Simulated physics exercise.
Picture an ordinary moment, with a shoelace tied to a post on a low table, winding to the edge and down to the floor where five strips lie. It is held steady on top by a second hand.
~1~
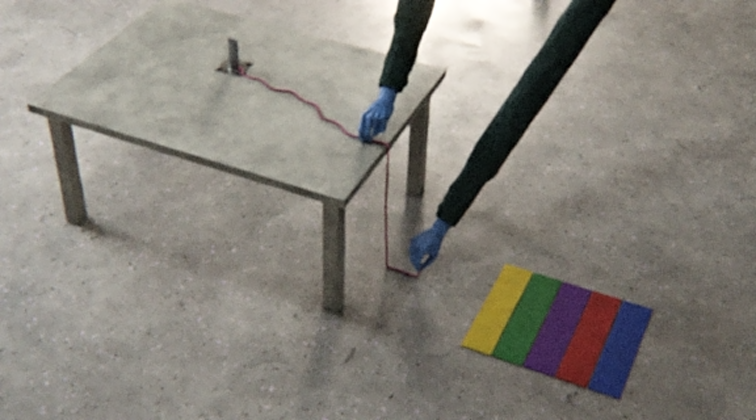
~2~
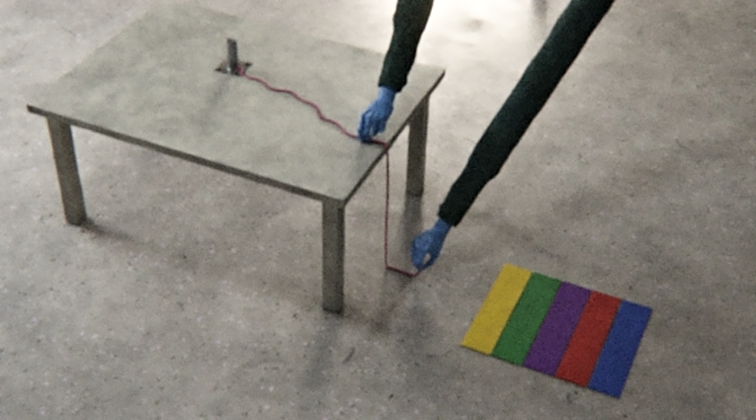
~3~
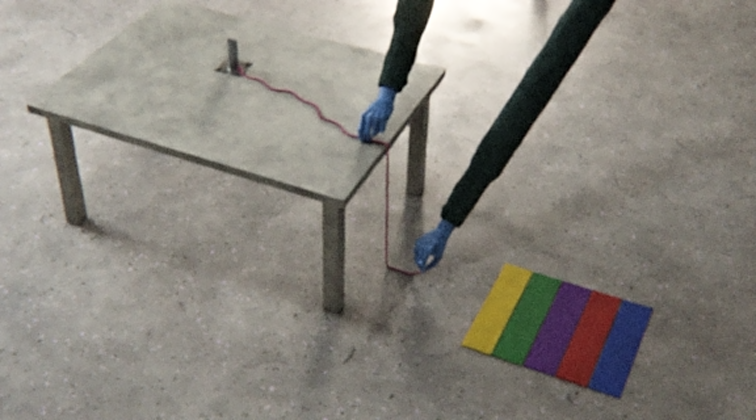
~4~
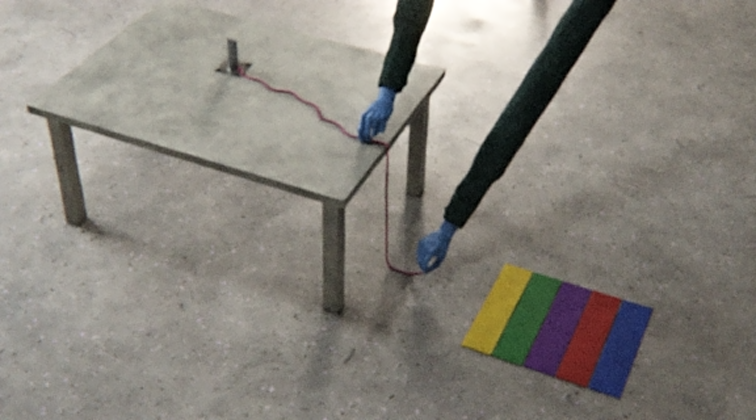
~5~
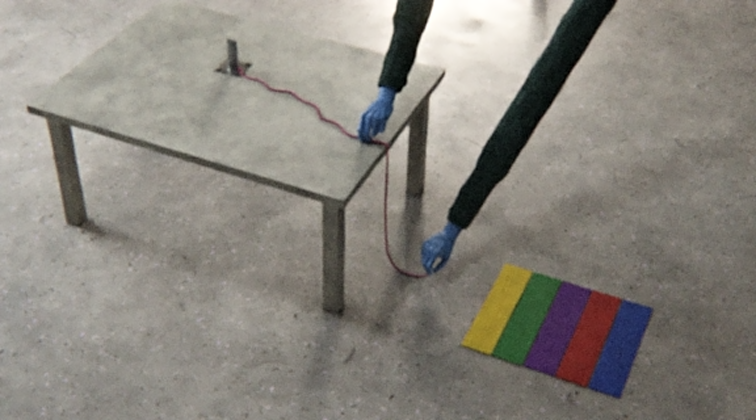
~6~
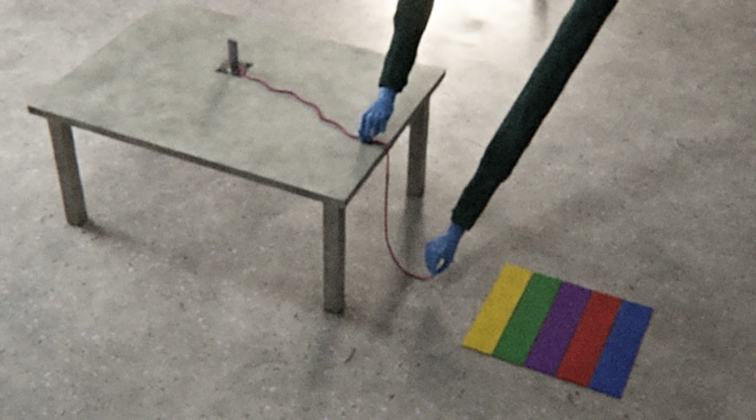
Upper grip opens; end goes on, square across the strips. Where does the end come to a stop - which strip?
On the green strip.
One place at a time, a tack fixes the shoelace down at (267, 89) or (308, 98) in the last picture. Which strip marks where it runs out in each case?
The end lands on green the first time and on green the second time.
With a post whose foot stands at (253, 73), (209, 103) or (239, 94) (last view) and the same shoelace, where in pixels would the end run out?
Per try, approx.: (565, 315); (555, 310); (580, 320).
Soon after, end near (491, 290); over yellow.
After that, end near (519, 299); over green.
At the stop, end near (535, 304); over green. It gets as far as the green strip.
